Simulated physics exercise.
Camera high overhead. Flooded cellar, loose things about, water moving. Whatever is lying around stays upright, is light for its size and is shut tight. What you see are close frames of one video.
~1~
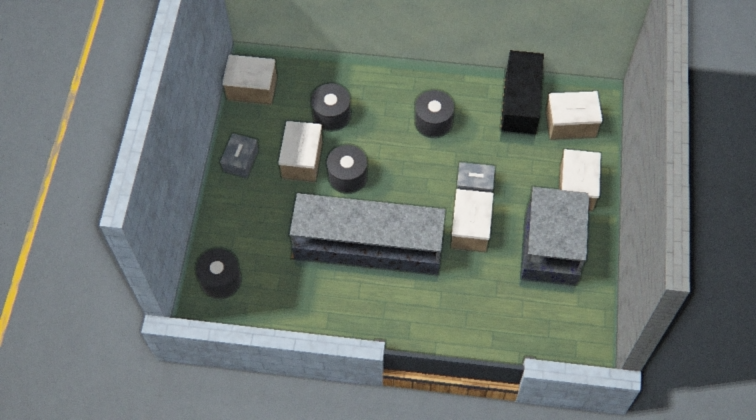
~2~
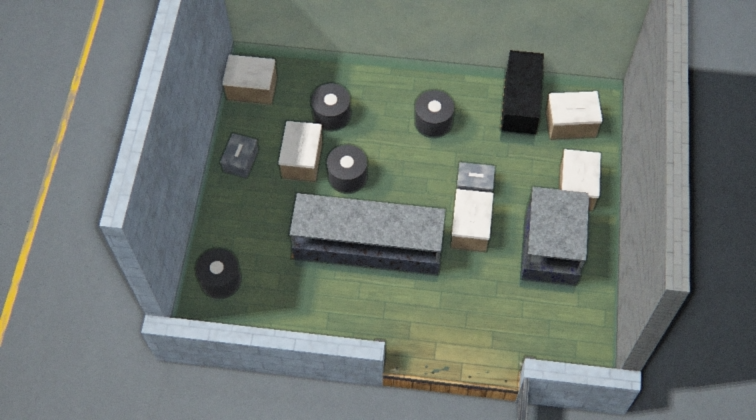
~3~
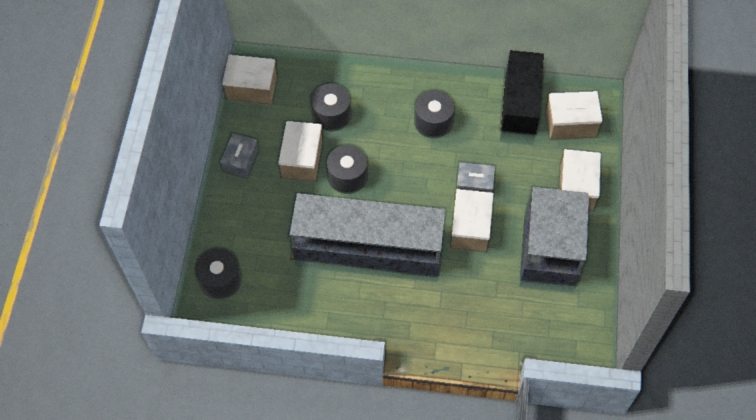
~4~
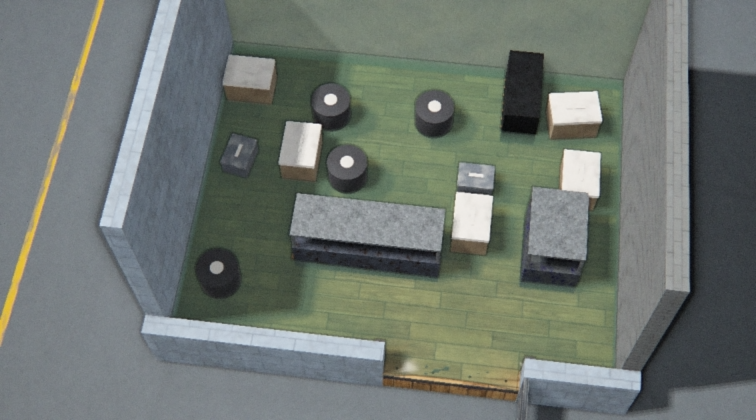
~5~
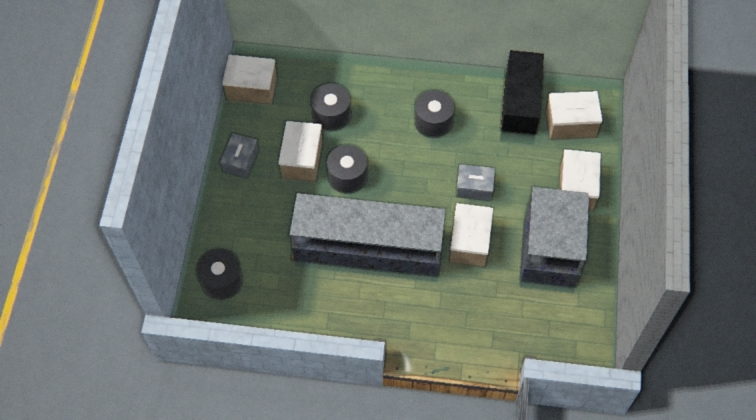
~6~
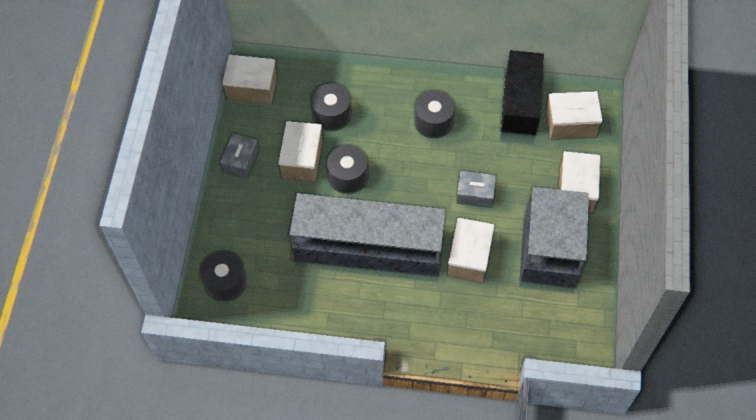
A white-topped chest drifts slightly down the flooded room, and a small grey tote follows.
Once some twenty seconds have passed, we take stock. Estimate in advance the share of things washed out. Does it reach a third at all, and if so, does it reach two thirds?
Mid range.
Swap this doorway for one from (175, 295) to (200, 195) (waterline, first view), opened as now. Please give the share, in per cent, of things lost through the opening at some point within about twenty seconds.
Some 50 in a hundred.
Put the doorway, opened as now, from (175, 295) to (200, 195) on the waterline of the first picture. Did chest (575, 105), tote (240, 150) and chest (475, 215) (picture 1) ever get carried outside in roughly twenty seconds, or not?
In the order given: Remains, escapes, remains.
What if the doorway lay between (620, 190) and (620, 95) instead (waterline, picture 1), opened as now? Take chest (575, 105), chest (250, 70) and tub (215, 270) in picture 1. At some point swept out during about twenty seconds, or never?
Result, in listed order: Exited / retained / retained.
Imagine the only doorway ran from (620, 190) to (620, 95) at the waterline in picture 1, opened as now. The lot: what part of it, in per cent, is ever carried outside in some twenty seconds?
Estimated share: Around 60 %.
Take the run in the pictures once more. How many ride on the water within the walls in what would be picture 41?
The answer would be 7.
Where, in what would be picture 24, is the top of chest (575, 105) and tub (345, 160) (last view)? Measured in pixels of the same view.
First near (575, 147), second near (351, 189).
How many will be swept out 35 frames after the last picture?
The count is 4.
A moment on, 0 of 11 are out; 11 afloat.
Next, 3 of 11 are out; 8 afloat.
Later, 4 of 11 are out; 7 afloat.
In the end, 6 of 11 are out; 5 afloat.
